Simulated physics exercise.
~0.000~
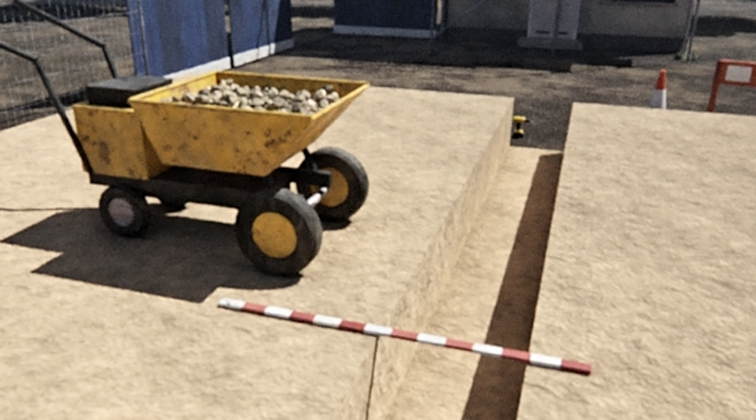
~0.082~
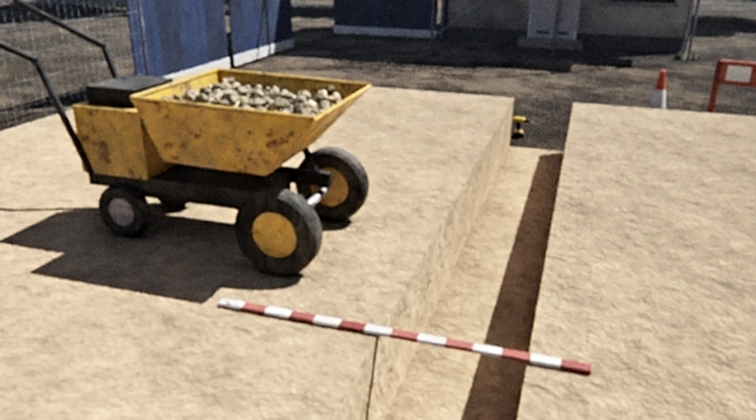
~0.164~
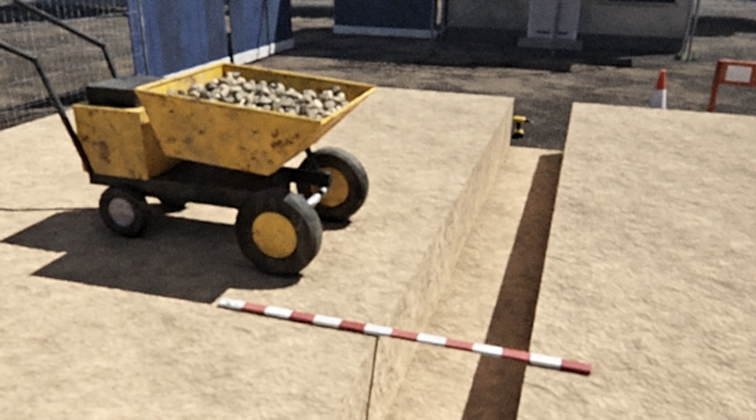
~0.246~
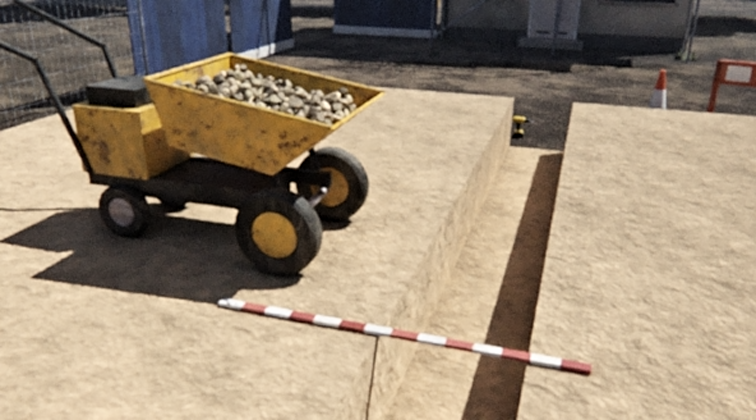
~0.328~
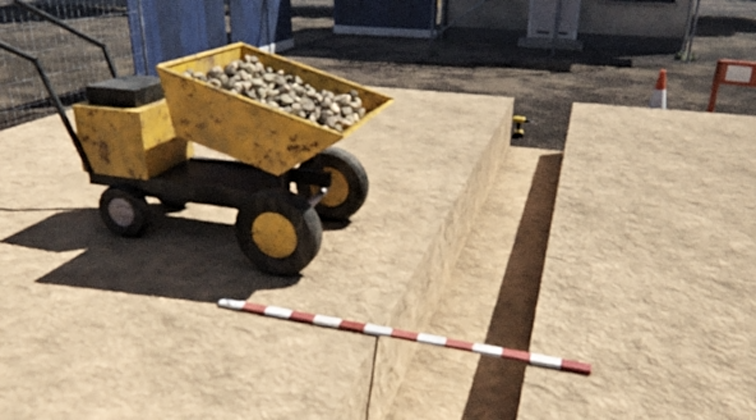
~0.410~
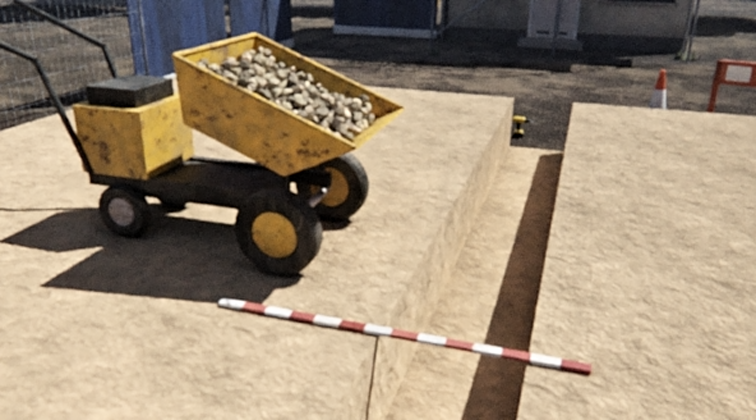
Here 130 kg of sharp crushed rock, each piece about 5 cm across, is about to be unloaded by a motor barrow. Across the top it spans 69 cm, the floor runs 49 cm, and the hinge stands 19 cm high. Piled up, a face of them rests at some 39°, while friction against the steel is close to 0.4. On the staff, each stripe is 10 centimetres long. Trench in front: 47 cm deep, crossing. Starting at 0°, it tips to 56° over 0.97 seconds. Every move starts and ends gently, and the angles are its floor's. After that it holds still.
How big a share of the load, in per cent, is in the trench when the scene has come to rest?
A share of about 34 percent.
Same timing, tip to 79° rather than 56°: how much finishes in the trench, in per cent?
In that case some 100 per cent.
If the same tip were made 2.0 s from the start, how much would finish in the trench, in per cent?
With that timing, about 25 per cent.
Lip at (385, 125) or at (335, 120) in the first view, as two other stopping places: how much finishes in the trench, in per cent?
From the first spot near 30, from the second near 35 per cent.
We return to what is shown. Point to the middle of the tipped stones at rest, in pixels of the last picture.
Around (470, 357).
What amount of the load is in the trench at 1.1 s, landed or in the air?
Roughly 5 percent of the load.
After 0.7 s the floor is at 47°; 100 % in the skip; the foremost stones are at (383, 170).
After 1.1 s the floor is at 56°; 96 % in the skip, 4 % in the trench; the foremost stones are at (454, 269).
After 1.4 s the floor is at 56°; 79 % in the skip, 21 % in the trench; the foremost stones are at (524, 369).
After 3.4 s the floor is at 56°; 66 % in the skip, 34 % in the trench; the foremost stones are at (523, 385).
